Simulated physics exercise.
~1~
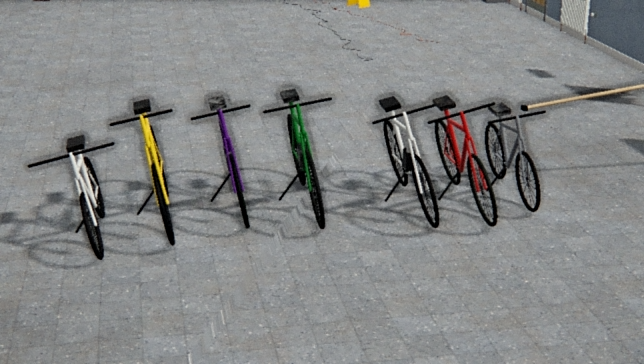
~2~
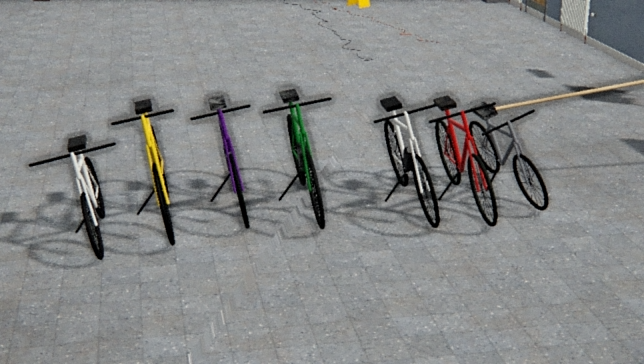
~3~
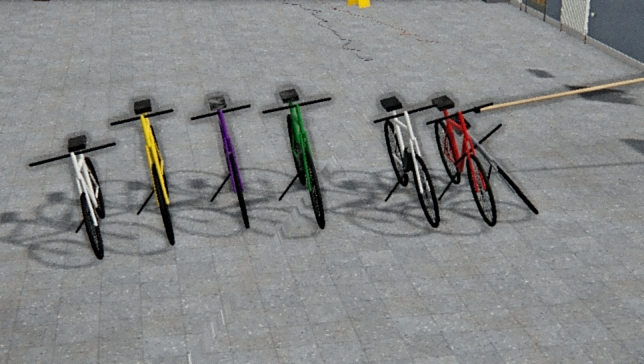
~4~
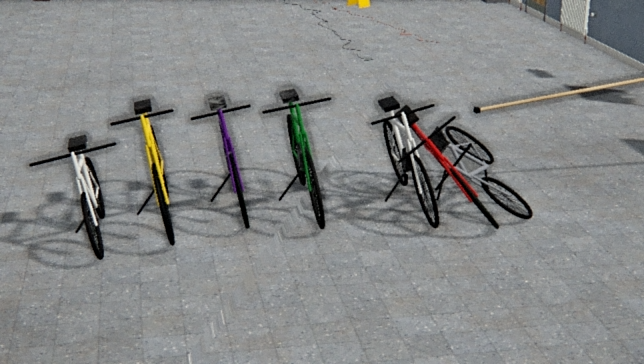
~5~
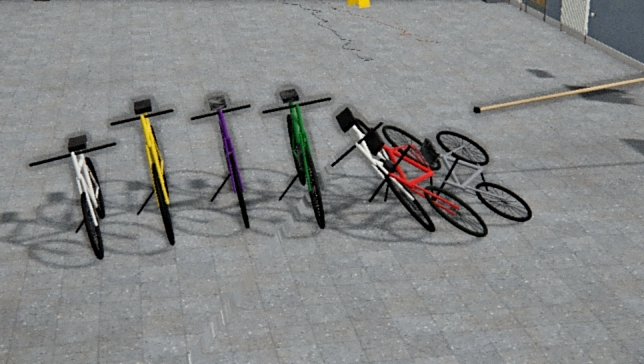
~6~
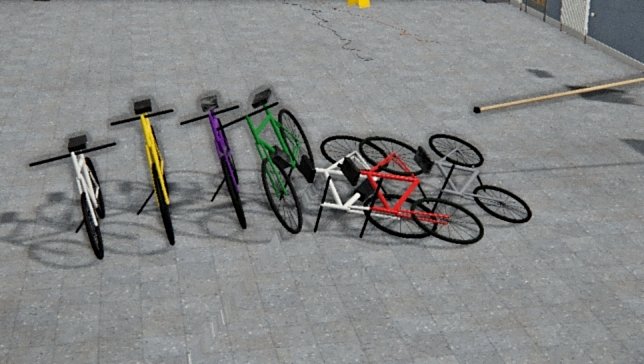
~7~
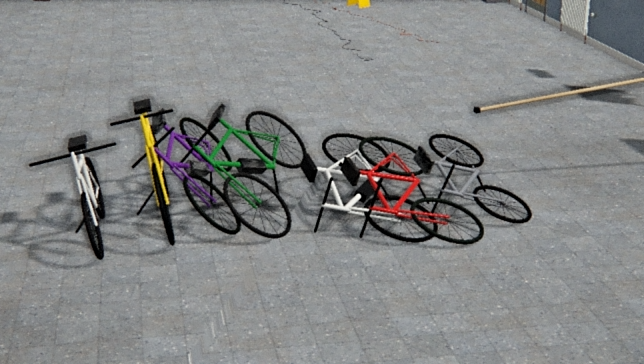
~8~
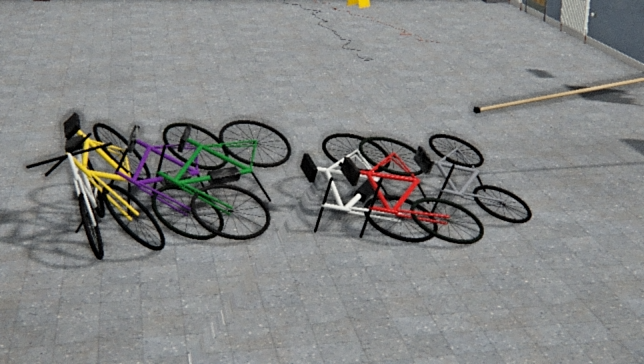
A pole tips the rightmost bicycle, and the row topples leftward, leaving the leftmost standing.
